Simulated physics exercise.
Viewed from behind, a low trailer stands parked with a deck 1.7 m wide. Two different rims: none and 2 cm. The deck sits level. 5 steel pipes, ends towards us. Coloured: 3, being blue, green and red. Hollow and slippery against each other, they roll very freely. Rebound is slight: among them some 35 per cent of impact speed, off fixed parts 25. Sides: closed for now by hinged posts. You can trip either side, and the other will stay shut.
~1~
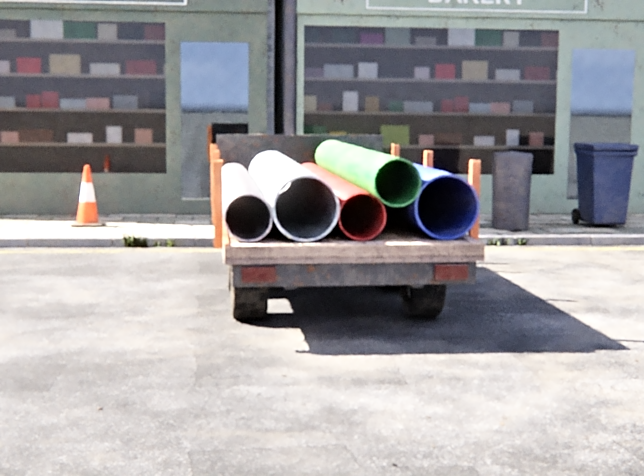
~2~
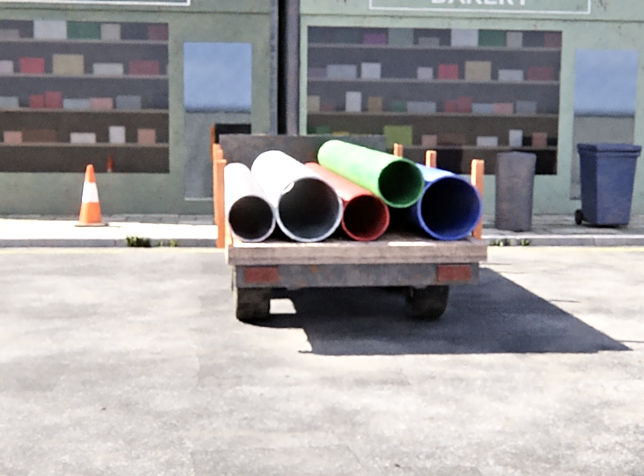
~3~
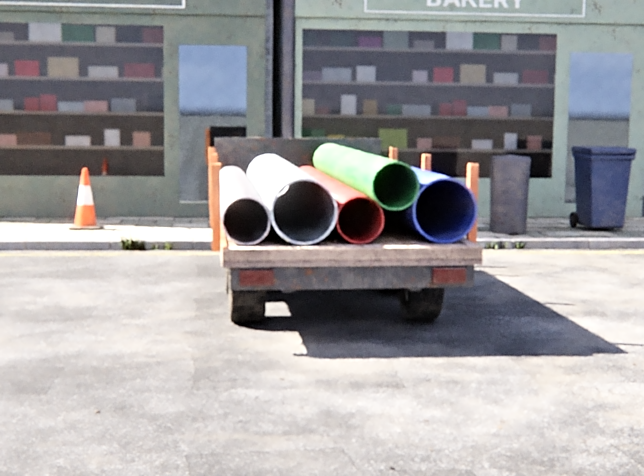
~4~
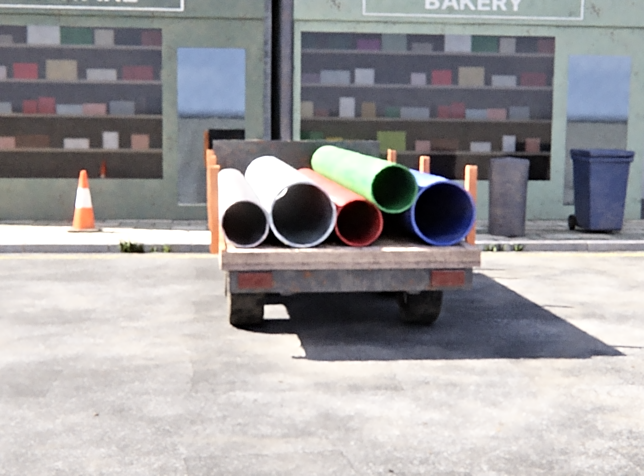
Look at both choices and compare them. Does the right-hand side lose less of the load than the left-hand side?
I'd release the left one.
Side on the left freed, after 0.7 s, blue is on the deck, 20 cm from the right edge; green is up on others, 55 cm from the right edge; red is on the deck, 80 cm from the right edge; 0 of 5 are off.
Side on the left freed, at the end, blue is on the deck, 20 cm from the right edge; green is up on others, 60 cm from the right edge; red is on the deck, 85 cm from the right edge; 0 of 5 are off.
Side on the right freed, after 1.5 s, blue is dropping off the right side; green is on the deck, 25 cm from the right edge, rolling right; red is on the deck, 80 cm from the right edge; 1 of 5 is off.
Side on the right freed, at the end, blue is on the ground to the right; green is down on the right; red is on the deck, 80 cm from the right edge; 2 of 5 are off.
